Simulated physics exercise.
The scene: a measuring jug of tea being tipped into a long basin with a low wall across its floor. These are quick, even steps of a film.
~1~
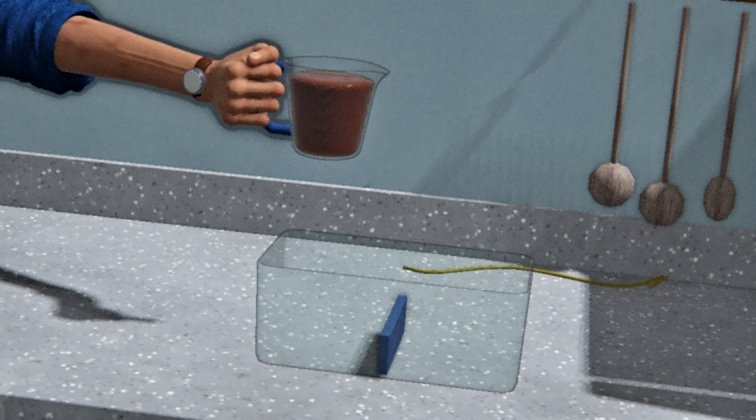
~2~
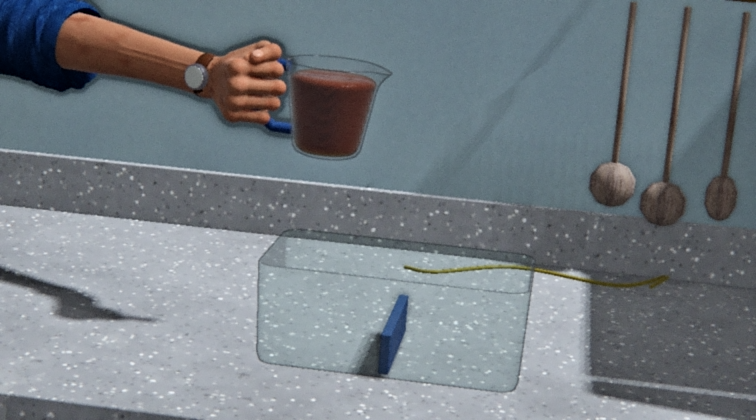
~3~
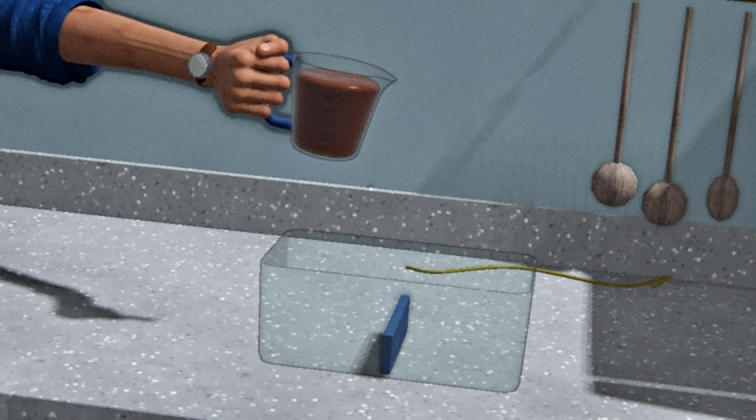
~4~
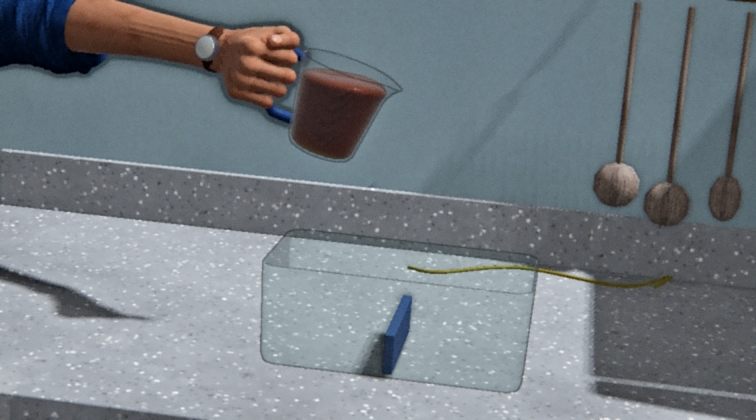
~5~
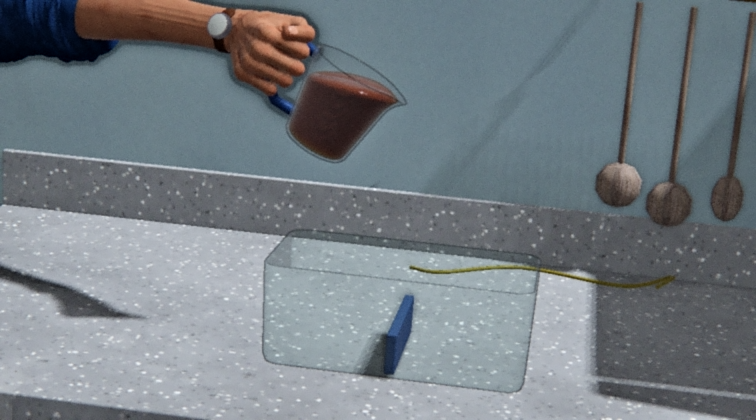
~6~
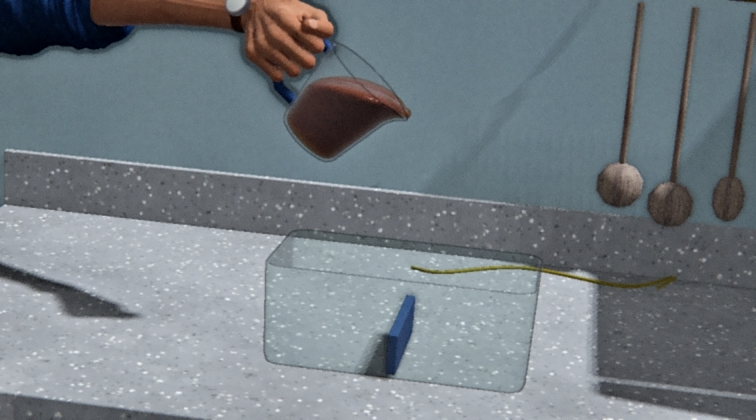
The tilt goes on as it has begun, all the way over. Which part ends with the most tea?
The right-hand section gets the most.
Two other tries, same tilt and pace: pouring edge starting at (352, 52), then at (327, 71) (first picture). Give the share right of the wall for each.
First some 25, then 5 per cent.
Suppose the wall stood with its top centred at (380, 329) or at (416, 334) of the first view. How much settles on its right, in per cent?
Near 85 % and 40 %.
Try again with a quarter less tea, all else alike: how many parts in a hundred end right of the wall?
Some 70 per cent.
A moment on, the tilt is 111° and 31 per cent is still to pour, 0 is left of the wall and 29 right of it.
Next, the tilt is 115° and 2 per cent is still to pour, 15 is left of the wall and 72 right of it.
Then the tilt is 115° and 0 per cent is still to pour, 19 is left of the wall and 77 right of it.
Later the tilt is 115° and 0 per cent is still to pour, 20 is left of the wall and 76 right of it.
In the end 20 per cent lies left of the wall, 76 right of it and 4 outside.
